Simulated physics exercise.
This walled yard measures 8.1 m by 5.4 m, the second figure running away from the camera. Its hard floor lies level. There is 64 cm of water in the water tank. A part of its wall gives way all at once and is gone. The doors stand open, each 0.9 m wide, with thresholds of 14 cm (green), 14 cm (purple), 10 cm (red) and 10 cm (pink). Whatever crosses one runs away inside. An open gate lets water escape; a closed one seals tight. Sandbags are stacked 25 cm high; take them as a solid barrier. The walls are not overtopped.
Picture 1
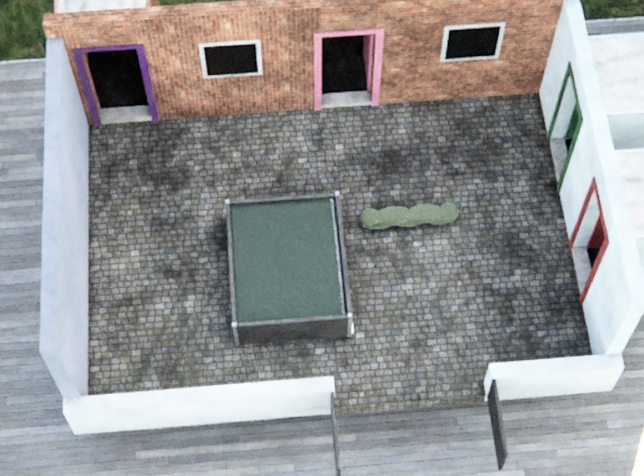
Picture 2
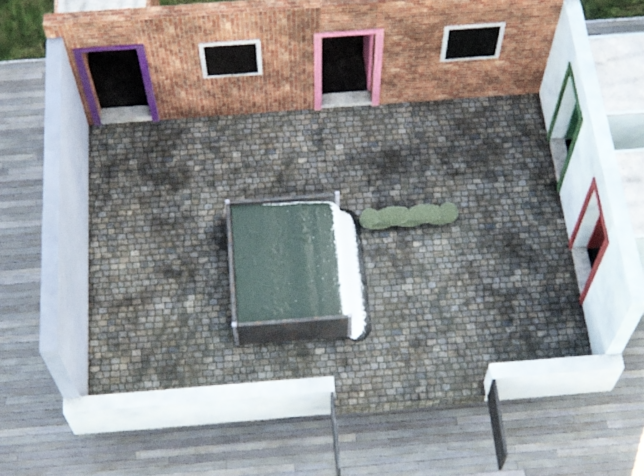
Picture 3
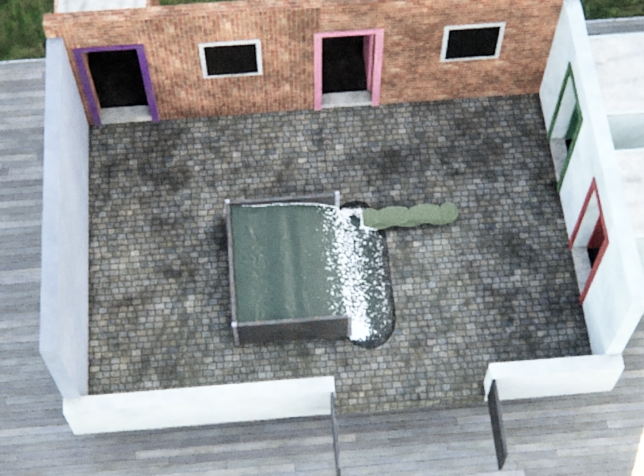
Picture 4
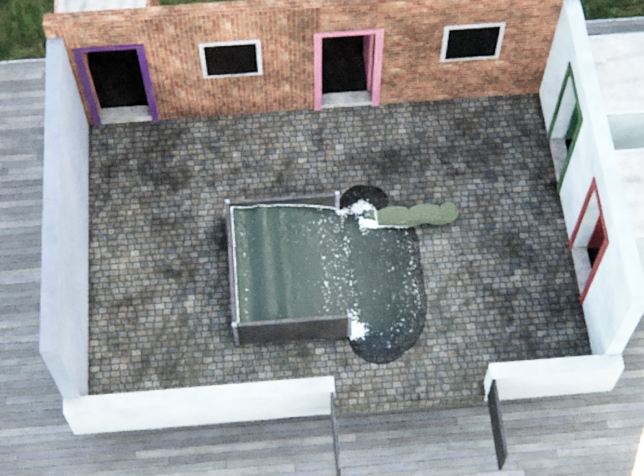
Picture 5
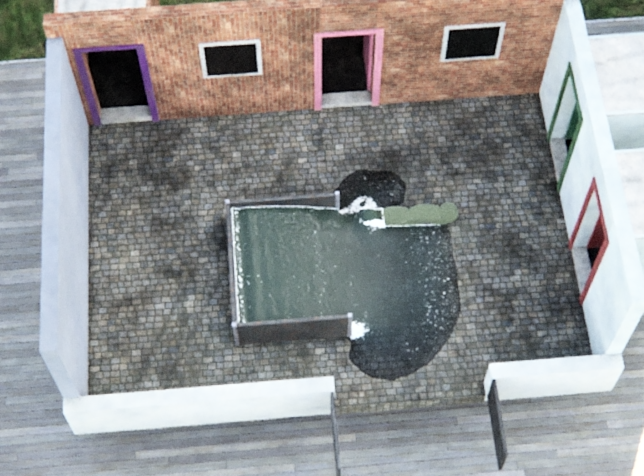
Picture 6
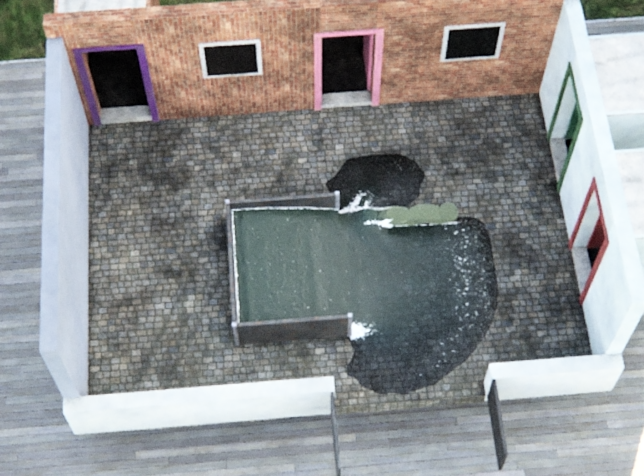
A walled yard holds a water tank whose right side vanishes, and water spreads around sandbags.
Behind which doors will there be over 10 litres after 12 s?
Door by door: At the green door it does not reach the limit; at the purple door it stays under the limit; at the red door it exceeds the limit; at the pink door it keeps below the limit.
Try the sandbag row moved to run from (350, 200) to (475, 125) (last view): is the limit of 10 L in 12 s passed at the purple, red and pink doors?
Then: Purple under, red above, pink under.
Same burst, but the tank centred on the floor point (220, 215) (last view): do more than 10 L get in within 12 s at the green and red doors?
Against that limit: Green over, red above.
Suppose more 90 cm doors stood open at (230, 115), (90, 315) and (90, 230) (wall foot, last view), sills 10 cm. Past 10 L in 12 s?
In that order: Below, below, under.
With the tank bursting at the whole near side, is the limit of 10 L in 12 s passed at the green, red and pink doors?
Then: Green under, red below, pink under.
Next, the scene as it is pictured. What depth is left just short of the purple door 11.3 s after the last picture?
Roughly 8.5 cm deep.
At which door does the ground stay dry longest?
The purple one.
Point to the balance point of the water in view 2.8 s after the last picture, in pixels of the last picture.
At about (450, 263).
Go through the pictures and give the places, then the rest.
Still water, 64 cm deep, in the water tank at (287, 260), in the first picture.
The front is at (354, 339), 1.2 m from the gap at (341, 267); 0.5 m2 of floor is under water; 64 cm left at the back of the water tank, in the second picture.
The front is at (377, 340), 1.3 m from the gap at (341, 268); 1.5 m2 of floor is under water; 64 cm left at the back of the water tank, in the third picture.
The front is at (374, 192), 1.7 m from the gap at (341, 269); 3.0 m2 of floor is under water; 61 cm left at the back of the water tank, in the fourth picture.
The front is at (390, 178), 2.0 m from the gap at (341, 269); 4.7 m2 of floor is under water; 54 cm left at the back of the water tank, in the fifth picture.
Water pours out at (341, 269) and has run 2.5 m, to (491, 304); typically 7 cm deep outside, 54 cm at the water tank's back, in the sixth picture.
Then, 0.7 s after the last picture water covers 40 % of the floor and is deepest (34 cm) near (357, 230); green door not reached, purple door not reached, red door 19 cm at the sill, 18 L in, pink door not reached.
Then, 1.5 s after the last picture water covers 45 % of the floor and is deepest (39 cm) near (587, 362); green door 9 cm at the sill, 0 L in, purple door not reached, red door 32 cm at the sill, 137 L in, pink door 9 cm at the sill, 0 L in.
Then, 2.8 s after the last picture water covers 40 % of the floor and is deepest (23 cm) near (526, 275); green door 9 cm at the sill, 0 L in, purple door not reached, red door 23 cm at the sill, 279 L in, pink door 6 cm at the sill, 0 L in.
Then, 6.3 s after the last picture water covers 60 % of the floor and is deepest (14 cm) near (495, 104); green door 8 cm at the sill, 0 L in, purple door not reached, red door 6 cm at the sill, 325 L in, pink door 7 cm at the sill, 0 L in.
Then, 11.3 s after the last picture water covers 85 % of the floor and is deepest (9 cm) near (161, 136); green door 4 cm at the sill, 0 L in, purple door 9 cm at the sill, 0 L in, red door 4 cm at the sill, 326 L in, pink door 3 cm at the sill, 0 L in.
